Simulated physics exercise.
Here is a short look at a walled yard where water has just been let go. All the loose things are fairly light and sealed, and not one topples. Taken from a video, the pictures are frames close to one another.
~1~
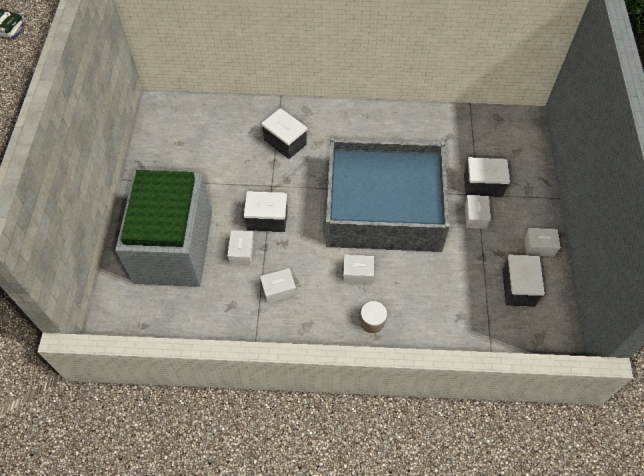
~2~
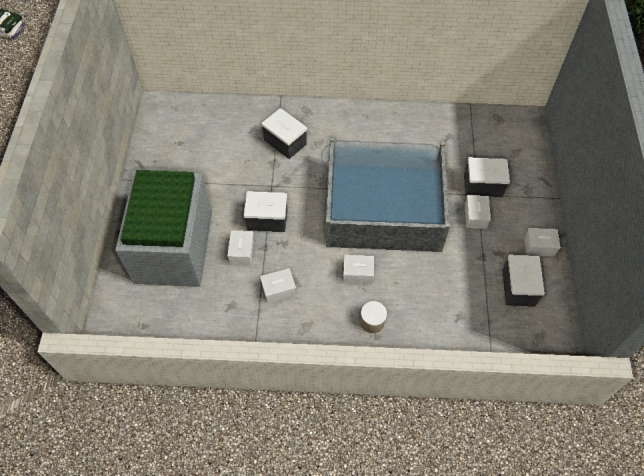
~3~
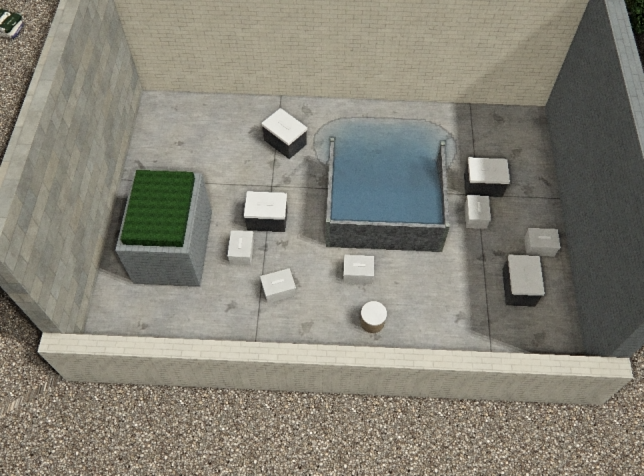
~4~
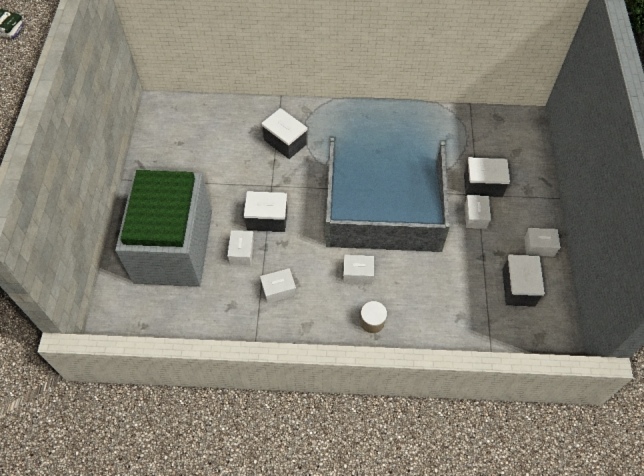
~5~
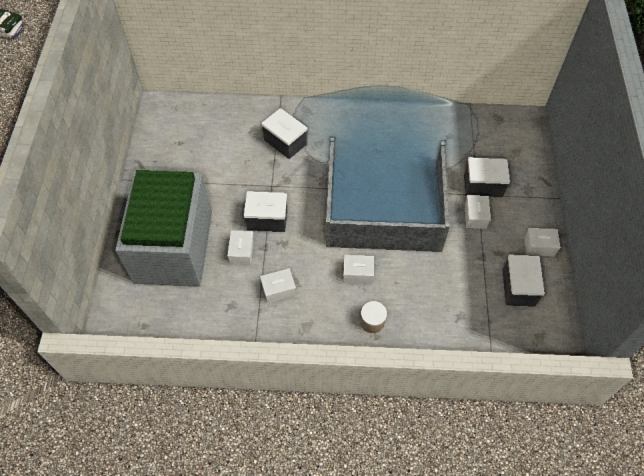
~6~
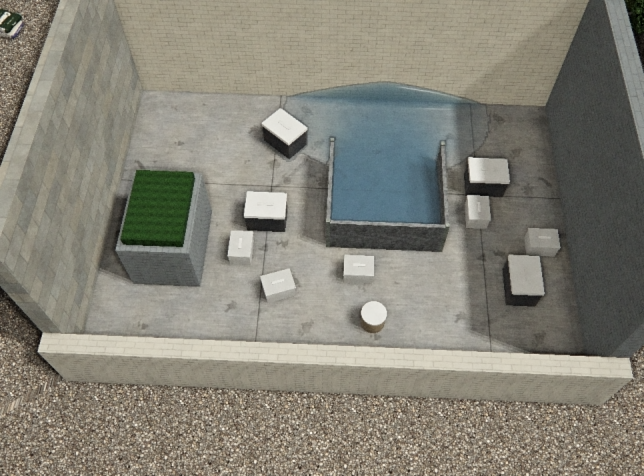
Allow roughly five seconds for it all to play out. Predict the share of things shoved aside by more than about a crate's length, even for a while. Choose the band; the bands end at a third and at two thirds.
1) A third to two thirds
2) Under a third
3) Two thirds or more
The answer is 2.
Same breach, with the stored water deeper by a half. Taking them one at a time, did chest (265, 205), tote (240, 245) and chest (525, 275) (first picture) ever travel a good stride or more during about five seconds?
Fell short, fell short, went the distance.
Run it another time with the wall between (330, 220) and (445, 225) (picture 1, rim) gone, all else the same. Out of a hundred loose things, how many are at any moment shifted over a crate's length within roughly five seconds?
70 per cent or thereabouts.
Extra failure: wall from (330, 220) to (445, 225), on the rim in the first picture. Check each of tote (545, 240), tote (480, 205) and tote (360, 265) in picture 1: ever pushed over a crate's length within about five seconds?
Taking them in order, covered the distance, short of it, covered the distance.
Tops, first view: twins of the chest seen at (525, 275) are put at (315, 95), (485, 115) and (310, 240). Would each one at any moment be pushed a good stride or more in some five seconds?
In sequence: Knocked well away; knocked well away; hardly budges.
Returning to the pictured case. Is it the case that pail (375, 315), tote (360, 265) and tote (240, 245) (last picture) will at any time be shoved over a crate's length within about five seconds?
Listed order gives below that mark, then below that mark, and lastly below that mark.
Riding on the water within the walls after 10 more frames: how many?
The answer would be 0.
A moment on, 0 of 10 are well off their spots; 0 afloat.
Next, 0 of 10 are well off their spots; 0 afloat.
Later, 2 of 10 are well off their spots; 1 afloat.
In the end, 3 of 10 are well off their spots, and 3 have been at some point; 2 afloat.
